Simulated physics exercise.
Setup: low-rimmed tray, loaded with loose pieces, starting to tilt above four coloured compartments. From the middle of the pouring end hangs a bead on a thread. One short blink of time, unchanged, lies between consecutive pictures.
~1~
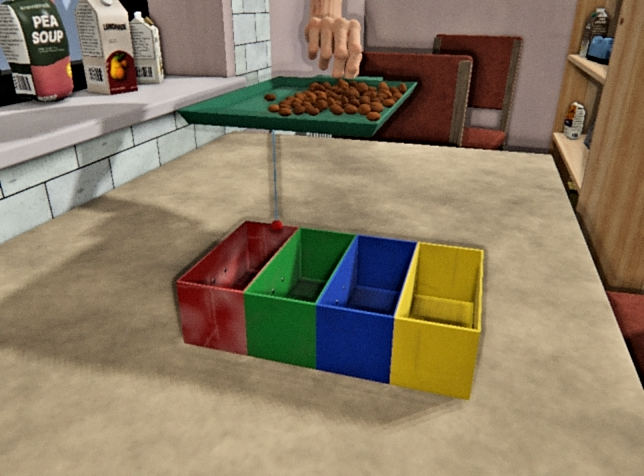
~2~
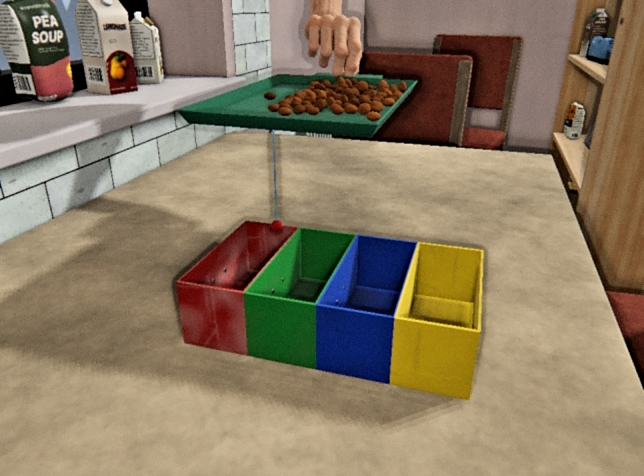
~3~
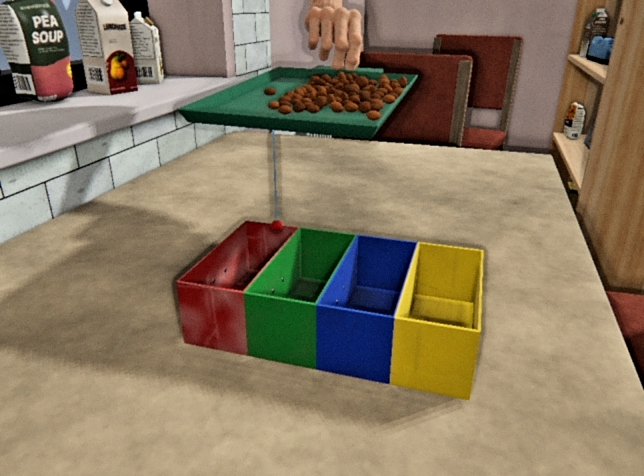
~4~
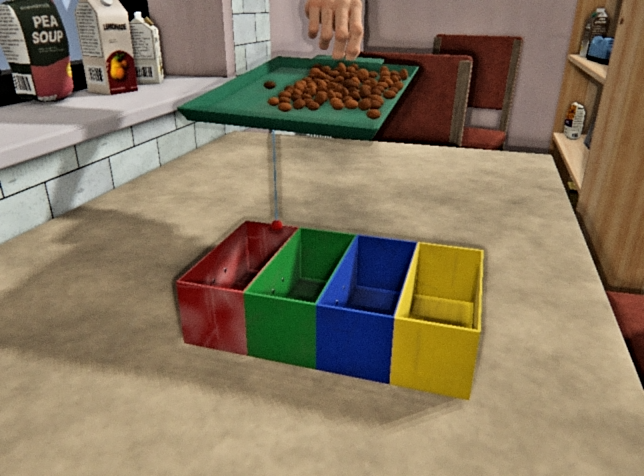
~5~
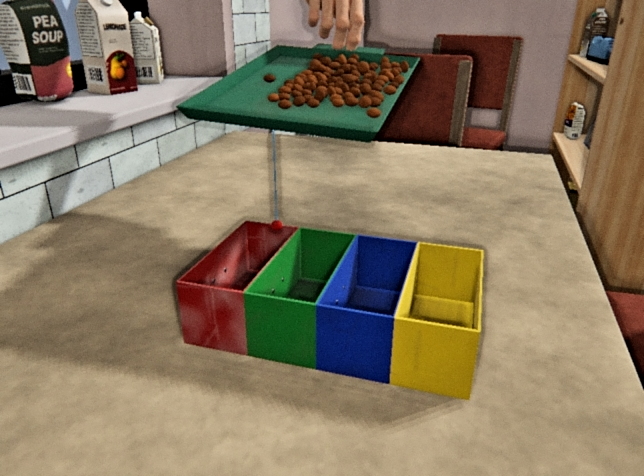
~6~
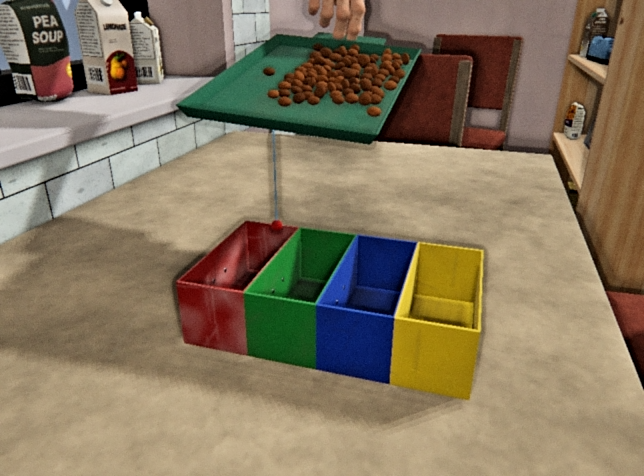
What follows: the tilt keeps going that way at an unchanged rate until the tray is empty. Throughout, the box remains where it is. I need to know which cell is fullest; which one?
That is the blue cell.
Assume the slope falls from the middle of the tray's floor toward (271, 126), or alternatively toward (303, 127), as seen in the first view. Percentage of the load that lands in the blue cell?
The share is 10 per cent in the first and 40 per cent in the second.
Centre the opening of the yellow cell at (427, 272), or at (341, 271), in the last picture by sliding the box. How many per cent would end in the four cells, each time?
First 100 %, then 80 %.
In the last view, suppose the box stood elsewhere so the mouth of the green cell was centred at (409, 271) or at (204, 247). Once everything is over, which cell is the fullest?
Try 1: That red cell. Try 2: That yellow cell.
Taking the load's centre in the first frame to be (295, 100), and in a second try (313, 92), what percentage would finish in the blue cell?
About 40 %, then about 50 %.
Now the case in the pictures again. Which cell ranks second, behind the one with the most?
It's that green cell.
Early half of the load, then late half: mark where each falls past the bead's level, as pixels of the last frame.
The first part passes (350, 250); everything after passes (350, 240).
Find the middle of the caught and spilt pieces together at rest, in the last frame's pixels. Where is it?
Resting centre, last picture - approx. (352, 324).
Soon after the last picture, tray tipped steeply; about two thirds on the tray; a small part in the blue cell; a small part in the green cell; a stray few in the yellow cell; a stray few in the red cell; about a quarter falling or outside the box.
A little later, tray tipped right over; about half in the blue cell; about a third in the green cell; a small part in the yellow cell; a stray few in the red cell.
Later still, tray tipped past a quarter turn; about half in the blue cell; about a third in the green cell; a small part in the yellow cell; a stray few in the red cell.
At rest, tray tipped past a quarter turn; about half in the blue cell; about a third in the green cell; a small part in the yellow cell; a stray few in the red cell.
